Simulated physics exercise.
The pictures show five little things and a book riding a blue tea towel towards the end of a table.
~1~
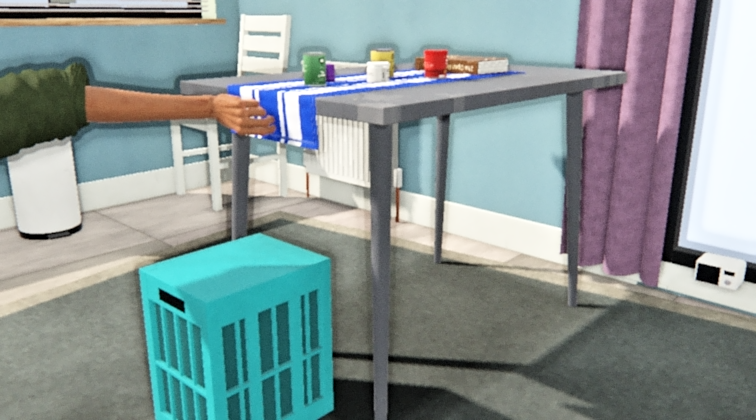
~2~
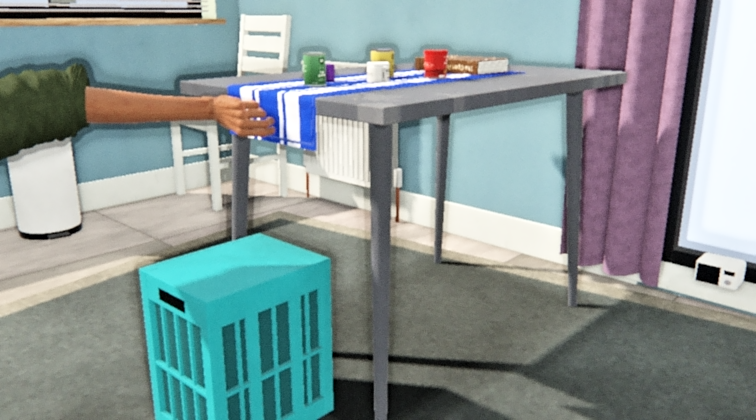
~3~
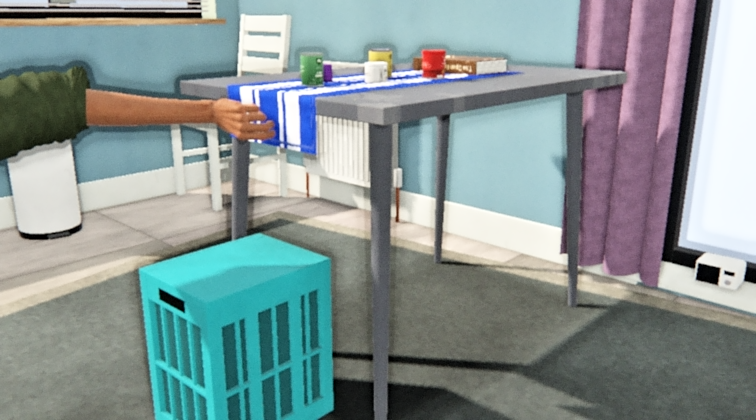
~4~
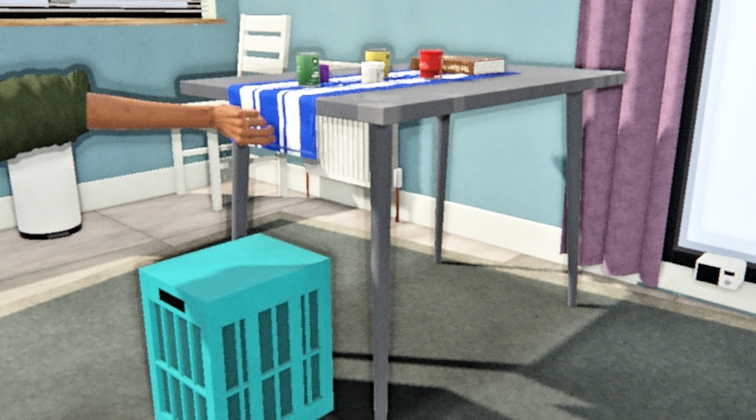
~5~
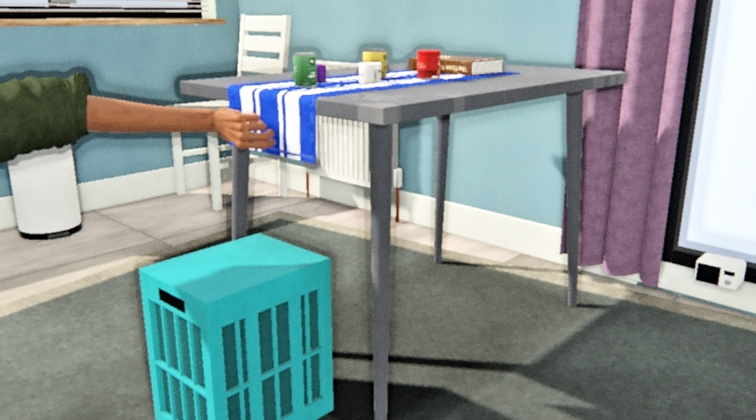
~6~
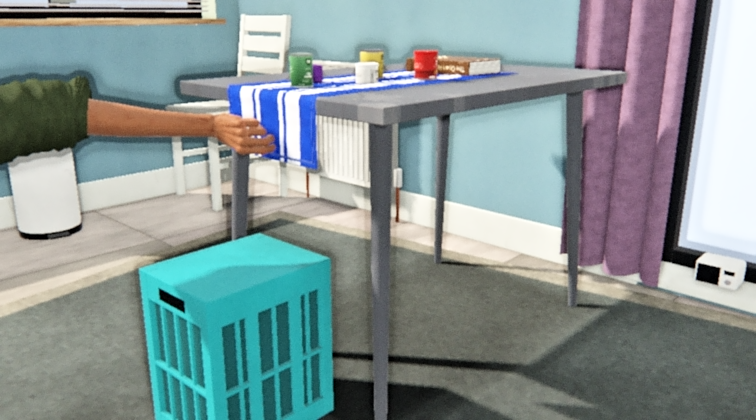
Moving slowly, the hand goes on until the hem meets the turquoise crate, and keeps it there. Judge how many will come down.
My judgement: Two.
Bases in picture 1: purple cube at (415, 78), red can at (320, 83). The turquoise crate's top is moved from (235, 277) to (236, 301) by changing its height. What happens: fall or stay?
Purple cube: Safe; red can: Lost.
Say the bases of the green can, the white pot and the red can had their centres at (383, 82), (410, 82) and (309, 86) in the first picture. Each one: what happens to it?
Result - green can still up, white pot still up, red can down.
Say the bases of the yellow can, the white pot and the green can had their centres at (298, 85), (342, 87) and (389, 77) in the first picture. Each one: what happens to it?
My call: The yellow can takes a tumble; the white pot takes a tumble; the green can hangs on.
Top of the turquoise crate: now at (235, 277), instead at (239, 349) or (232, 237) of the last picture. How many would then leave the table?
The count would be 4 and then 1.
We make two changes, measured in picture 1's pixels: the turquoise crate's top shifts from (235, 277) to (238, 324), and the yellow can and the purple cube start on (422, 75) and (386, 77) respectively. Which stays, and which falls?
Observed: Yellow can remains seated; purple cube remains seated.
Soon after, hem near (272, 197); all still up.
After that, hem near (273, 230); green can gone.
In the end, hem on the crate; green can and purple cube gone. Over the edge go two.
